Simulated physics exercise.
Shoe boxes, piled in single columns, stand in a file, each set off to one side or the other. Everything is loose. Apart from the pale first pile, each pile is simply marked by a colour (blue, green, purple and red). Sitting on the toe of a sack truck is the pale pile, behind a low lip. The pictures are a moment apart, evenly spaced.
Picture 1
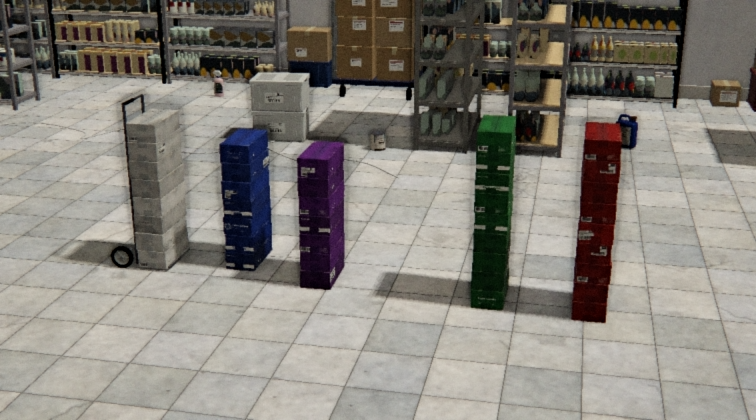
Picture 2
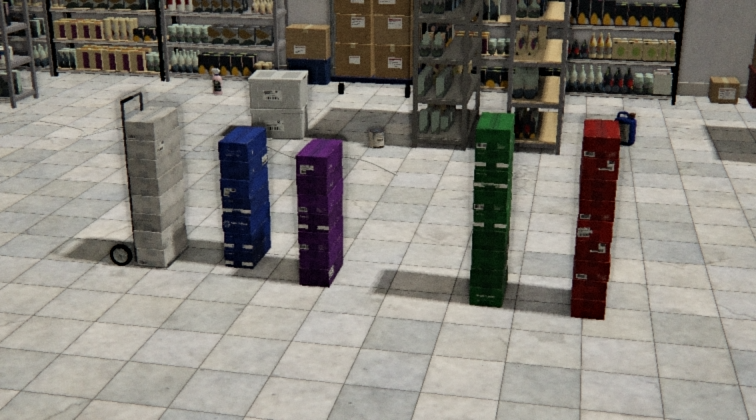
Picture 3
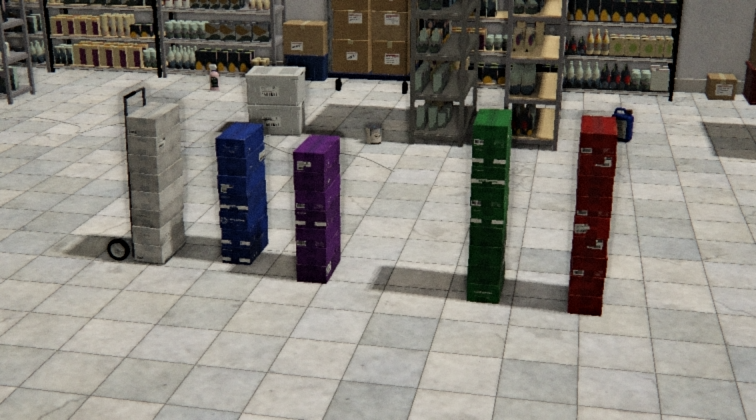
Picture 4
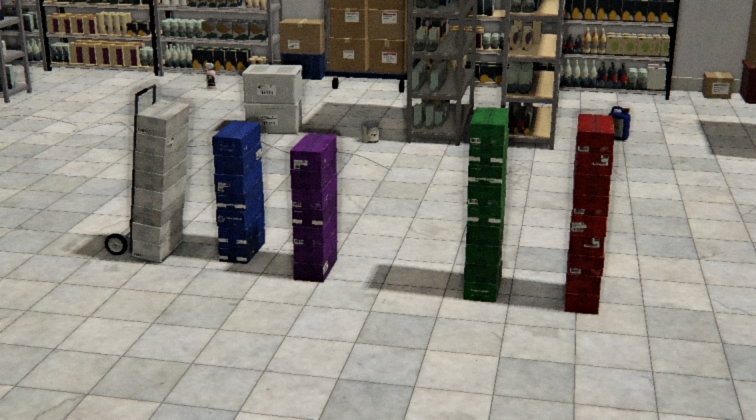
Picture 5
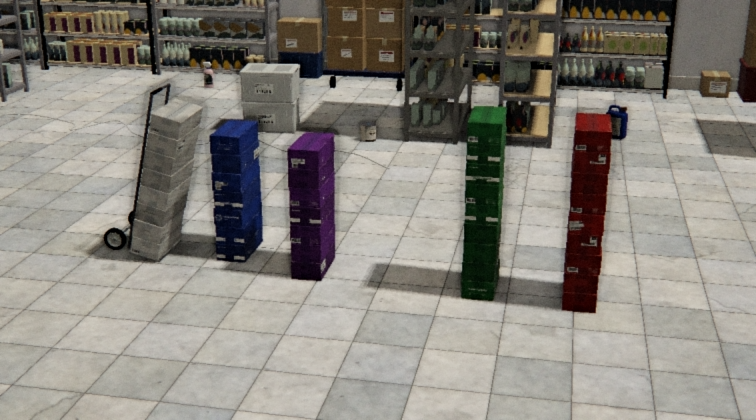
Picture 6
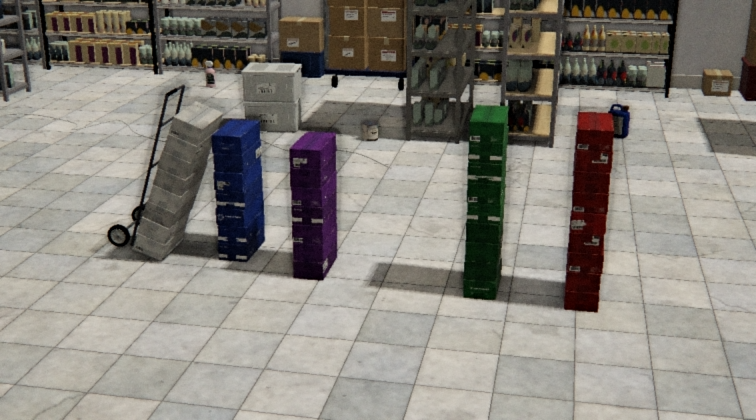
A pale pile of boxes on a sack truck slowly leaning right toward blue, purple, green and red piles standing still.
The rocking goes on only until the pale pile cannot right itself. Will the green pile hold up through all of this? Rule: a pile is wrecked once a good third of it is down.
Yes, it stays standing.
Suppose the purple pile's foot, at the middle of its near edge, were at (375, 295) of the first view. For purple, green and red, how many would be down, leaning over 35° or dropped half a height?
Purple 0, green 0, red 0.
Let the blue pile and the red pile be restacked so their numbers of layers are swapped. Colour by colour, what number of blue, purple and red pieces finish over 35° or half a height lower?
It comes to blue 9, then purple 7, then red 0.
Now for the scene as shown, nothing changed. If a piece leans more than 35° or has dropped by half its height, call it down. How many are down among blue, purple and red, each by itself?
Pieces down at the end - blue: 7, purple: 6, red: 0.
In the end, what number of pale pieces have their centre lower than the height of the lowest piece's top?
Counting them up gives 3.
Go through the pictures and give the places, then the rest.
In the first frame (places mark the middle of the side facing us), truck frame (126, 138) level; top green box (494, 142); top blue box (234, 154); the rest undisturbed.
The second frame shows truck frame (125, 136) level; top green box (493, 140).
The third frame shows truck frame (127, 131) rocked barely; top green box (490, 136).
The fourth frame shows truck frame (135, 128) rocked a little, top of the pale pile leaning a little; top green box (487, 134); the rest undisturbed.
The fifth frame shows truck frame (147, 126) rocked a little, top of the pale pile leaning a little; top green box (485, 133); the rest undisturbed.
The sixth frame shows truck frame (160, 127) rocked clearly, top of the pale pile leaning clearly; top green box (486, 132); top purple box (305, 159); the rest undisturbed.
Soon after the last picture, 8 of the pale pile down; none of the 9 green boxes down (0 of 32 in all colours); top green box unmoved; top blue box leaning clearly, half its height lower.
A little later, 8 of the pale pile down; none of the 9 green boxes down (13 of 32 in all colours); top green box unmoved; top purple box leaning steeply, some three heights lower.
At rest, 8 of the pale pile down; none of the 9 green boxes down (13 of 32 in all colours); top green box shifted a little; top blue box upside down. As the last picture would show them, middles, top green box near (493, 124), top blue box near (473, 225).
